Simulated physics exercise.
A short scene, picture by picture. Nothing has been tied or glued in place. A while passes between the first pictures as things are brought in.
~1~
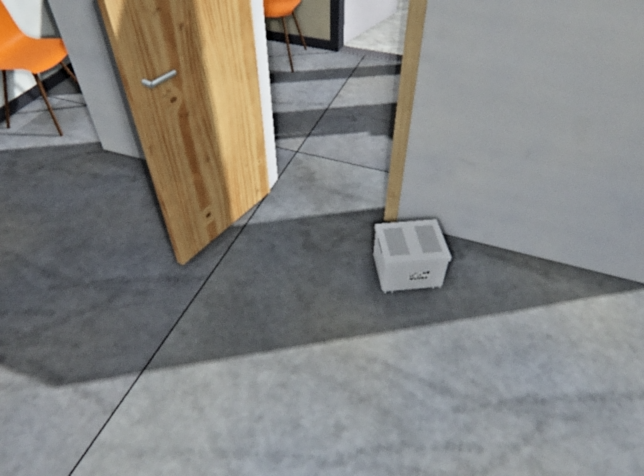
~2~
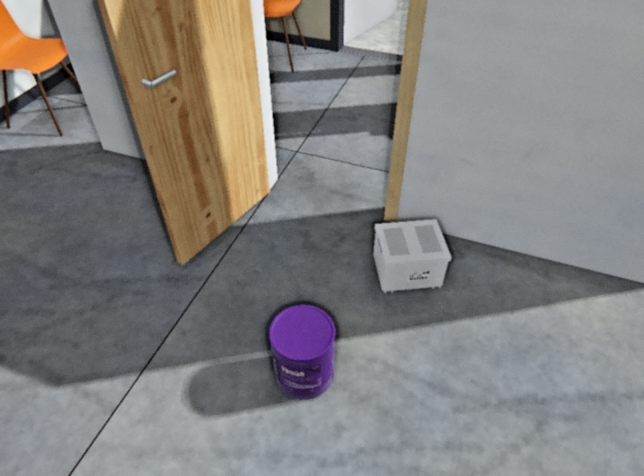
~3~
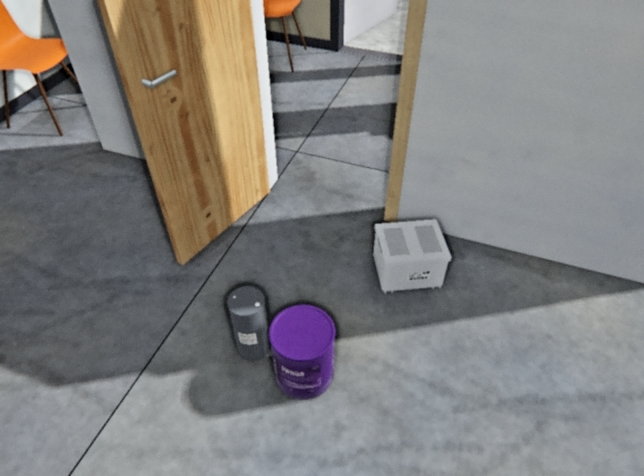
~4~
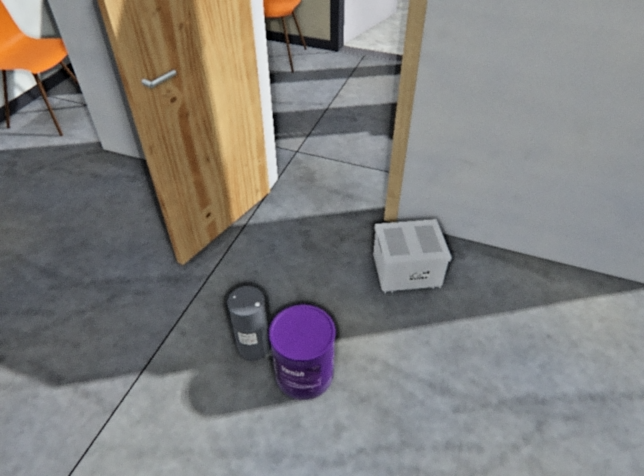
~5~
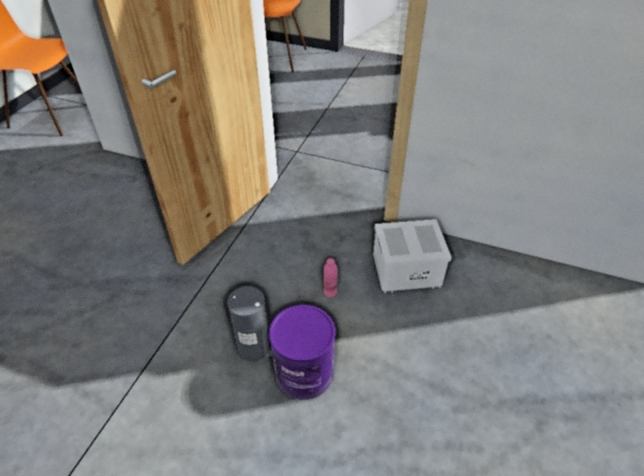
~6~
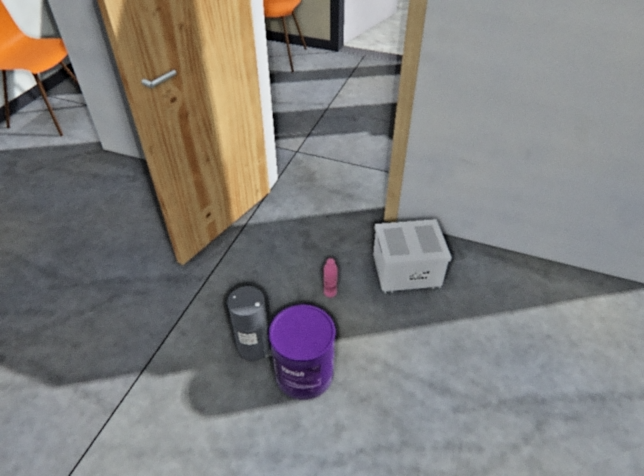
To begin with, a wooden door stands wide open beside a white tote on the grey floor. A purple pail appears in front of the doorway, then a grey canister behind it to the left, and later a small pink bottle near the tote, while the door stays still.
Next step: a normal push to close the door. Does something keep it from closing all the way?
No, turns out the door touches the frame just fine.
Then, 1.10 s on from there, door at 71°.
Then, 2.00 s on from there, door at 33°.
In the end, door at 0°; all 4 unmoved. At the end, from the last picture's camera, pink bottle near (330, 278).
